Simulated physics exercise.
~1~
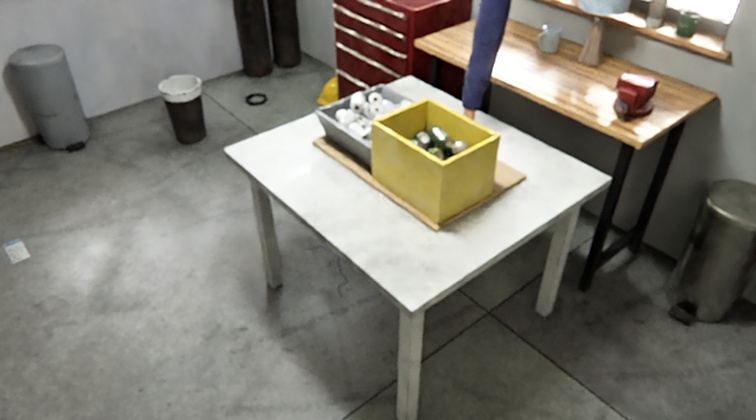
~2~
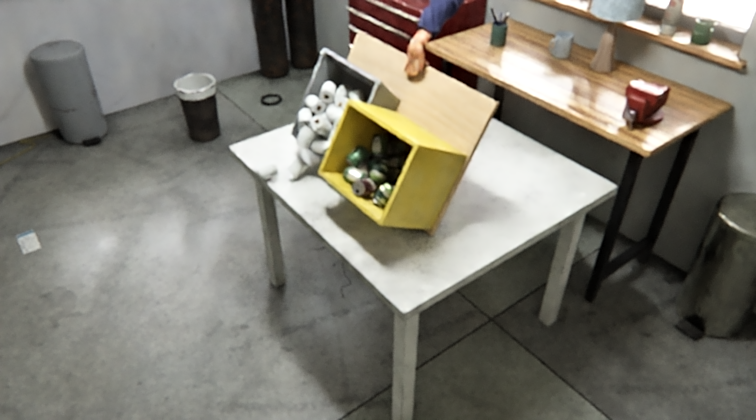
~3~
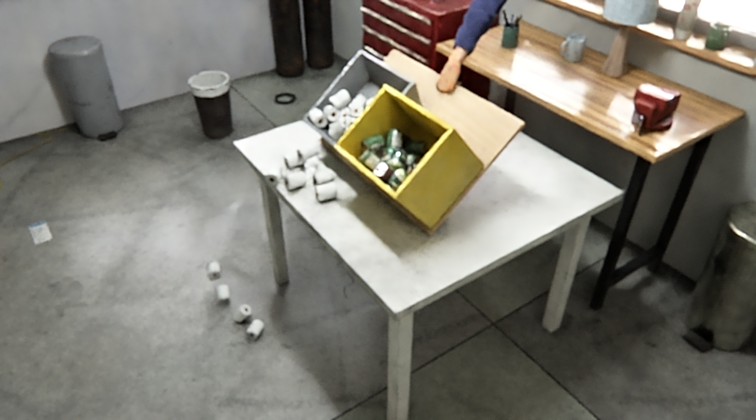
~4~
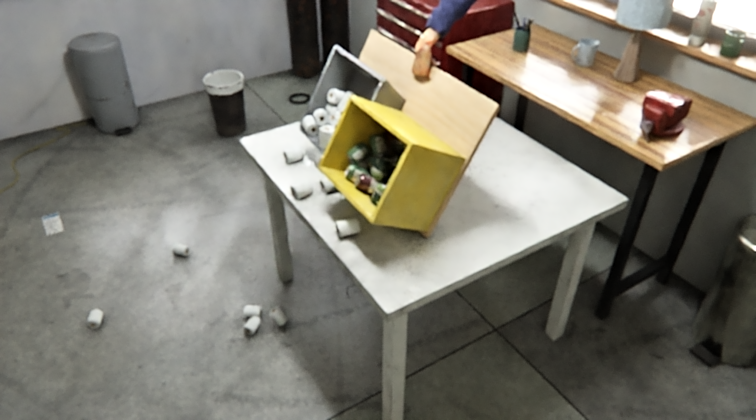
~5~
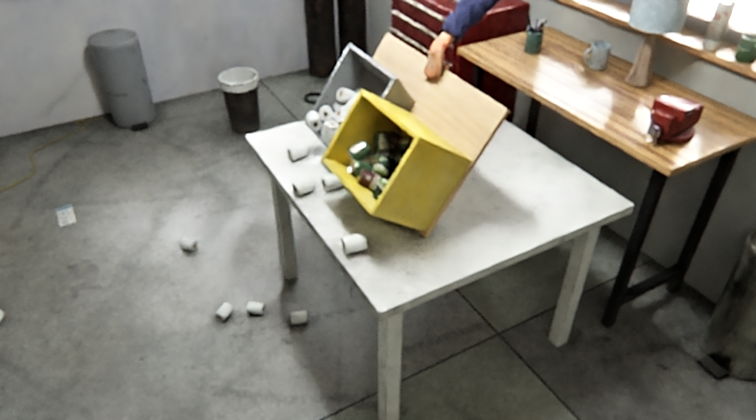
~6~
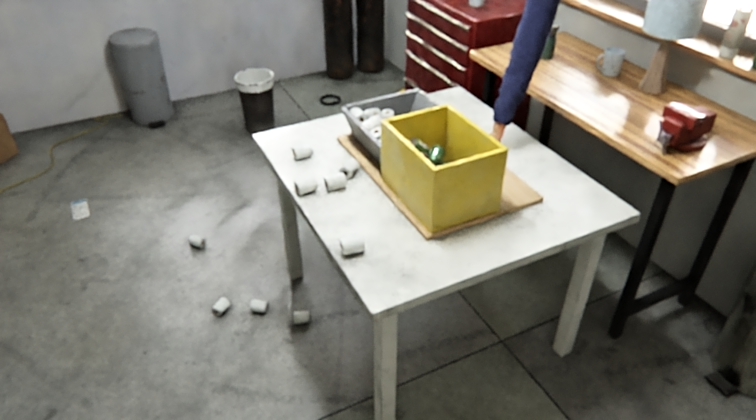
In a workshop, a hand tipped a board holding a yellow crate and a grey crate steeply left, eased it partway down, raised it again, then laid it flat; some white rolls spilled onto the table and floor, while the yellow crate's cans stayed in.
